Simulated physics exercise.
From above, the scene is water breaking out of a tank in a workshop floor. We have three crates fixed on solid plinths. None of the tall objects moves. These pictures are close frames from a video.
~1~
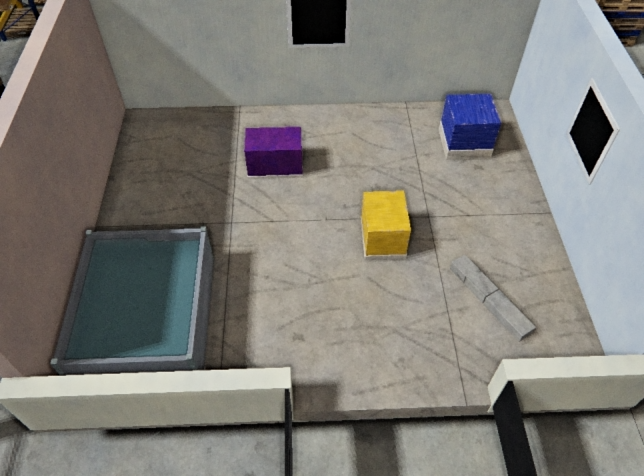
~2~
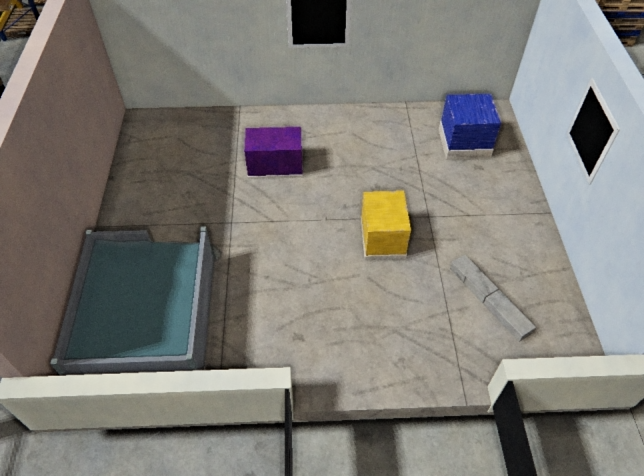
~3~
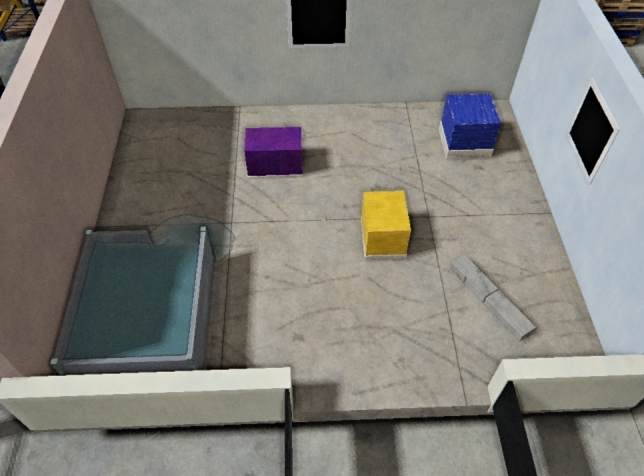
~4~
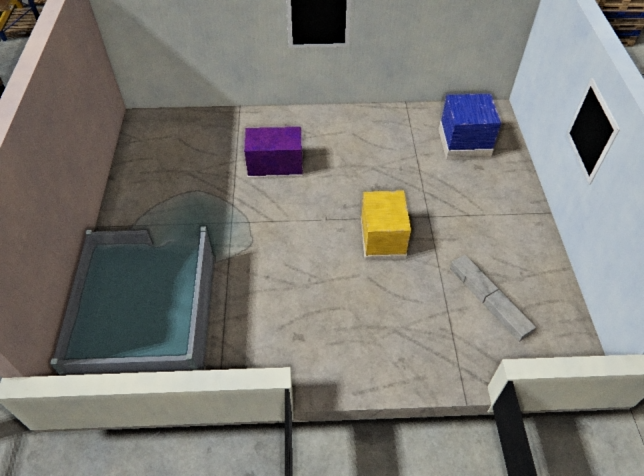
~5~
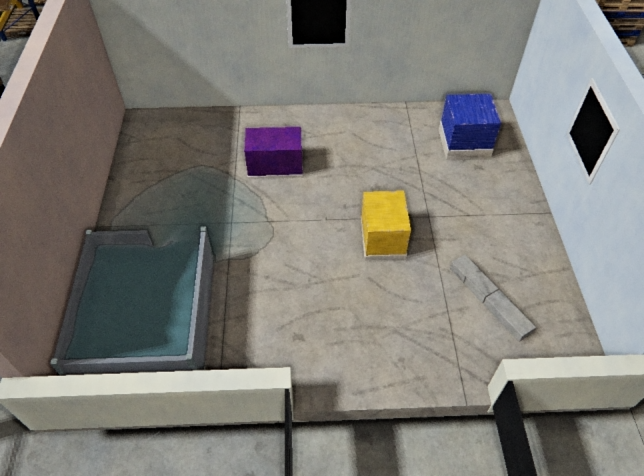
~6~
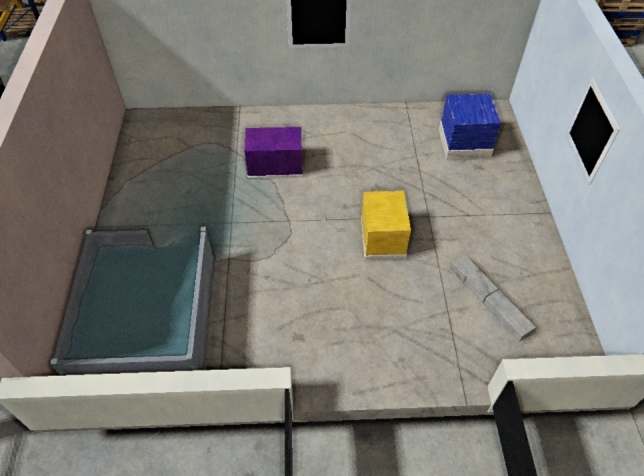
In this clip, a gap opens in the far side of a water-filled tank at the left of a walled workshop floor, and water spreads outward across the concrete while the purple, yellow and blue blocks stay still.
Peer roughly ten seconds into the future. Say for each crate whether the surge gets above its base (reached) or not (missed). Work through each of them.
One by one: Purple crate: Too low, blue crate: High enough, yellow crate: High enough.
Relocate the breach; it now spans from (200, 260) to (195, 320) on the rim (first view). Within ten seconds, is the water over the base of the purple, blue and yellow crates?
I'd say the purple crate is overrun, while the blue crate stays clear and the yellow crate is overrun.
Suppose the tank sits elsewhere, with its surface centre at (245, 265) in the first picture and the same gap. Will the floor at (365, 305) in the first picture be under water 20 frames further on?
By then that patch is left unwetted.
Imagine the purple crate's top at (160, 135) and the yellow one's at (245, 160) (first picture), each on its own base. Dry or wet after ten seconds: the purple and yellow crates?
Note: Purple flooded, yellow flooded.
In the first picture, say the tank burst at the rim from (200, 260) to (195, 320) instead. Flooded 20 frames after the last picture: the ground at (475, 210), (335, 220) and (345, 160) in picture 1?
In turn: Flooded, wet, under water.
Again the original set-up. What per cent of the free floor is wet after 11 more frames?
Roughly 35 %.
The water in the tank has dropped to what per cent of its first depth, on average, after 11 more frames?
Around 54 percent.
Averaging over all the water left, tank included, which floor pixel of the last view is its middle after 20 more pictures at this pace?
My guess is about (212, 209).
A moment on, water covers 25 % of the floor; the purple crate water round its plinth, the blue crate not reached, the yellow crate not reached.
Next, water covers 35 % of the floor; the purple crate water round its plinth, the blue crate water round its plinth, the yellow crate water round its plinth.
Then, water covers 55 % of the floor; the purple crate water round its plinth, the blue crate water round its plinth, the yellow crate water round its plinth.
Later, water covers 65 % of the floor; the purple crate water round its plinth, the blue crate water round its plinth, the yellow crate water round its plinth.
In the end, water covers 85 % of the floor; the purple crate was topped, the blue crate stayed above the water, the yellow crate stayed above the water.
